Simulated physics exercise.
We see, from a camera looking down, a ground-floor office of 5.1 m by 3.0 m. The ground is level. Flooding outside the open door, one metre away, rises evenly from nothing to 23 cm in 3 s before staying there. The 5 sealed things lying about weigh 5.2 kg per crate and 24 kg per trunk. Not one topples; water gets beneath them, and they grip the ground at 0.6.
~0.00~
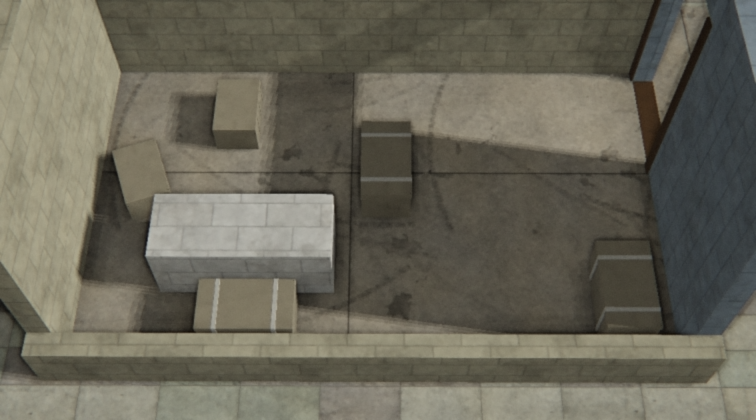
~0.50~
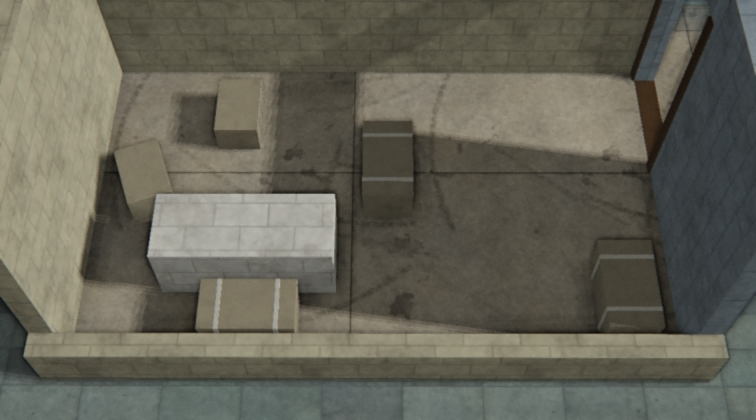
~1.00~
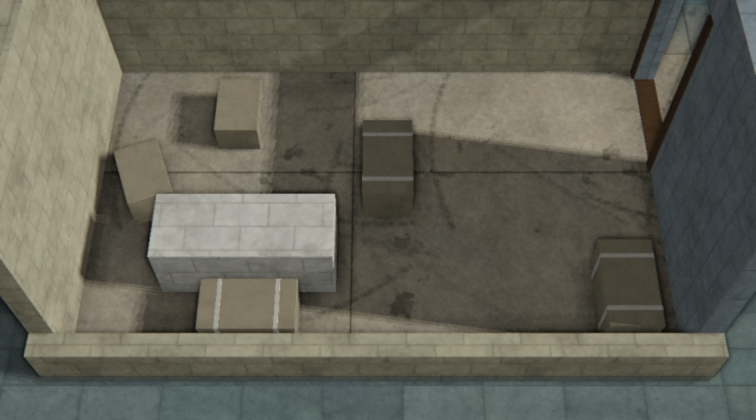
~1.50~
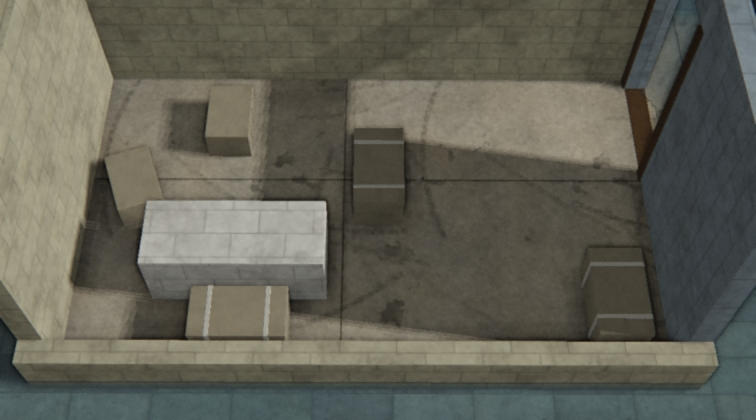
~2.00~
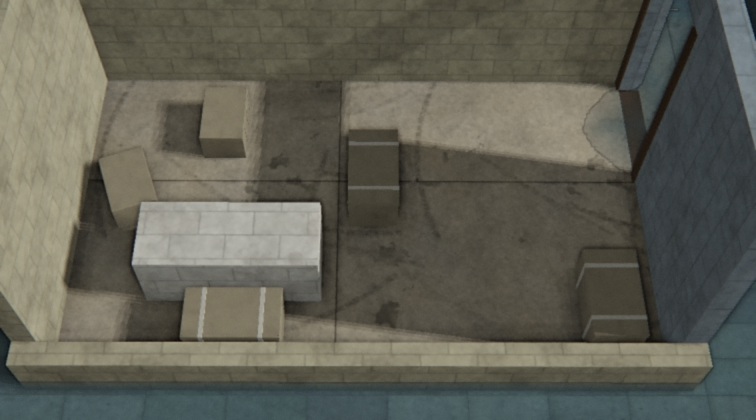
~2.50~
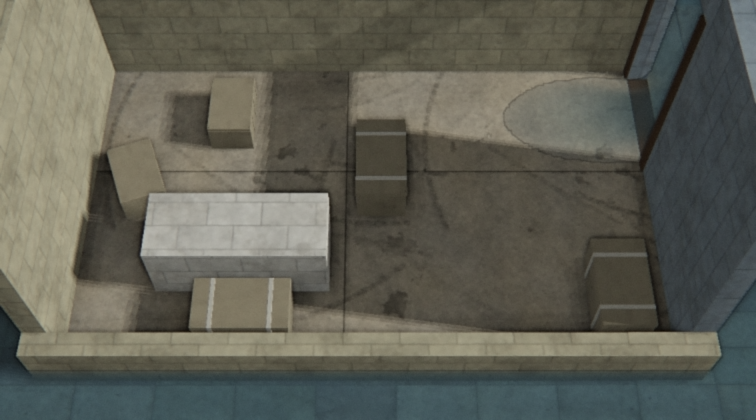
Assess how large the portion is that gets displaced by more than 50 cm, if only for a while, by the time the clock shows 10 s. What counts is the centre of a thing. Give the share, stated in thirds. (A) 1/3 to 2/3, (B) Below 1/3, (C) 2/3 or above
Option A: 1/3 to 2/3.
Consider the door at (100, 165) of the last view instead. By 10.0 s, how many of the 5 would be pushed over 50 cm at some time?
You'd get 3 in that case.
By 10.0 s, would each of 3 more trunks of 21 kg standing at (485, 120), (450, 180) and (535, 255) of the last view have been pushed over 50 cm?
Order as given - above the limit, above the limit, inside the limit.
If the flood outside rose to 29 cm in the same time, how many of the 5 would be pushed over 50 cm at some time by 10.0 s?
I count 4 of them in that case.
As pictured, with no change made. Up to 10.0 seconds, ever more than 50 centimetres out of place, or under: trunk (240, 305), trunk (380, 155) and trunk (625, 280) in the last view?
Taking them in turn, the first is within the limit, the second beyond the limit and the third within the limit.
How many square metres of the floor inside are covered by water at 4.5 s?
About 7.5 m2.
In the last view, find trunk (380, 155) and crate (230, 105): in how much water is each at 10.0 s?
Some 9 cm at the first, some 13 cm at the second.
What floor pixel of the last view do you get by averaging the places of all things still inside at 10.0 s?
The centre sits near (277, 280).
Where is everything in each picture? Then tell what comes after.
A crate at (140, 170), on the bottom; a trunk at (386, 157), on the bottom; water covers 0.0 m2; 0 of 5 have shifted, in the first frame.
A crate at (142, 171), on the bottom; a trunk at (388, 157), on the bottom; 0.0 m2 under water; 0 of 5 have shifted, in the second frame.
A crate at (142, 171), on the bottom; a trunk at (388, 156), on the bottom; 0.0 m2 under water; 0 of 5 have shifted, in the third frame.
A crate at (133, 177) rests on the ground; a trunk at (379, 164) rests on the ground; 0.0 m2 under water; 0 of 5 have shifted, in the fourth frame.
A crate at (127, 179) rests on the ground; a trunk at (373, 165), on the bottom; 0.2 m2 under water; 0 of 5 have shifted, in the fifth frame.
A crate at (135, 170) rests on the ground; a trunk at (381, 156), on the bottom; water covers 1.0 m2; 0 of 5 have shifted, in the sixth frame.
After 3.5 s 0 of 5 are over 50 cm from their spots; 0 afloat.
After 4.5 s 0 of 5 are over 50 cm from their spots; 0 afloat.
After 7.0 s 3 of 5 are over 50 cm from their spots; 2 afloat.
After 10.0 s 3 of 5 are over 50 cm from their spots, and 3 have been at some point; 4 afloat.
